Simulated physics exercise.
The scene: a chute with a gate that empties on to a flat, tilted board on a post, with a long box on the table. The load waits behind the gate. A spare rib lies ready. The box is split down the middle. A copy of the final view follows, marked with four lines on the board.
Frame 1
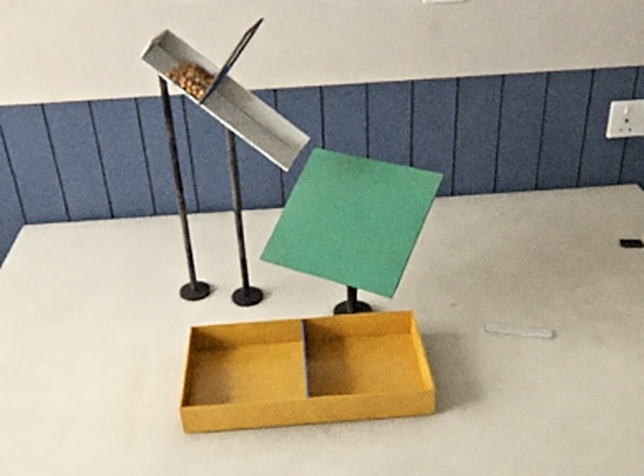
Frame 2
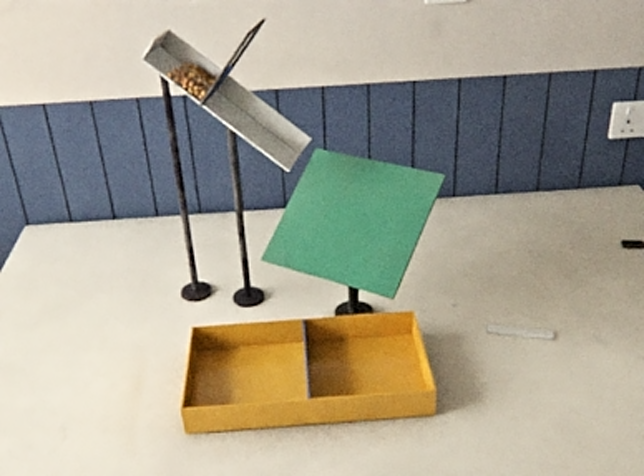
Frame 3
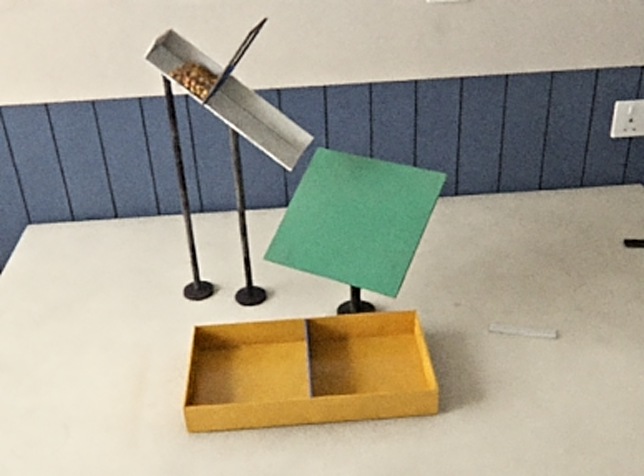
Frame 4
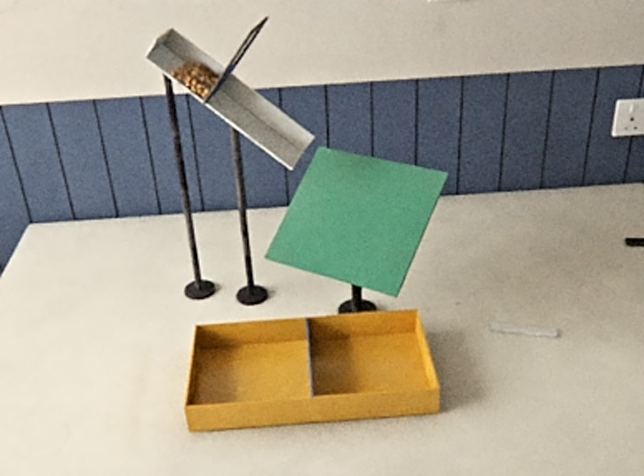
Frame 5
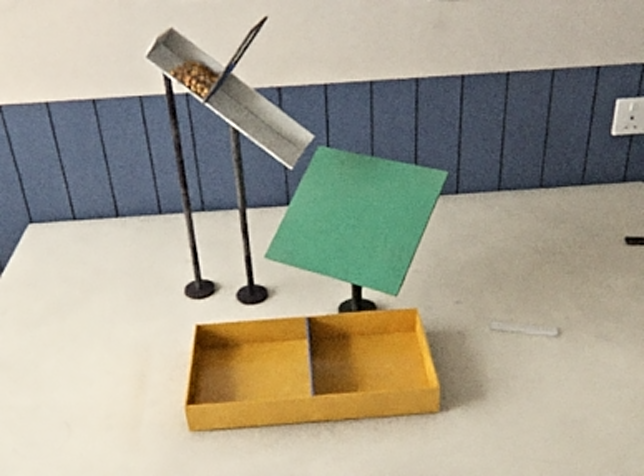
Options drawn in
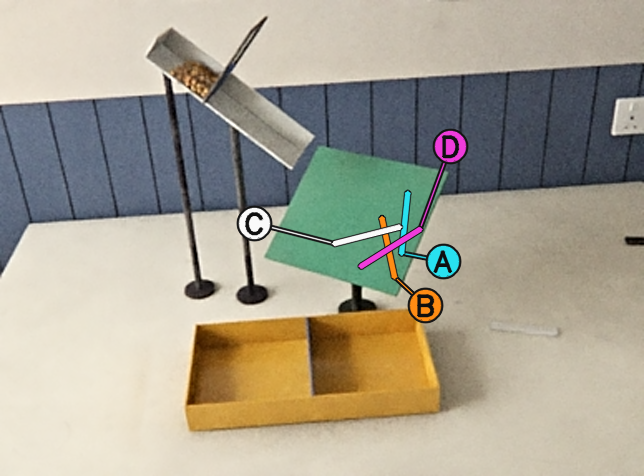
A green tilted board standing behind a divided yellow box, with round beads resting behind a gate in a sloping chute, nothing moving.
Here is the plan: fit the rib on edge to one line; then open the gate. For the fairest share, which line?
D is best.
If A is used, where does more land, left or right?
The right half.
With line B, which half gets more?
The right half.
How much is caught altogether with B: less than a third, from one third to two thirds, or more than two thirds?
Line B gives more than two thirds.
On the marked copy, line A from (407, 193) to (401, 253); line B from (382, 218) to (394, 276); line C from (399, 227) to (334, 243); line D from (419, 229) to (361, 266).
For line A, of what is caught, a small part in the left half, most in the right.
For line B, of what is caught, a small part in the left half, most in the right.
For line C, of what is caught, nearly all in the left half, a small part in the right.
For line D, of what is caught, about a third in the left half, about two thirds in the right.
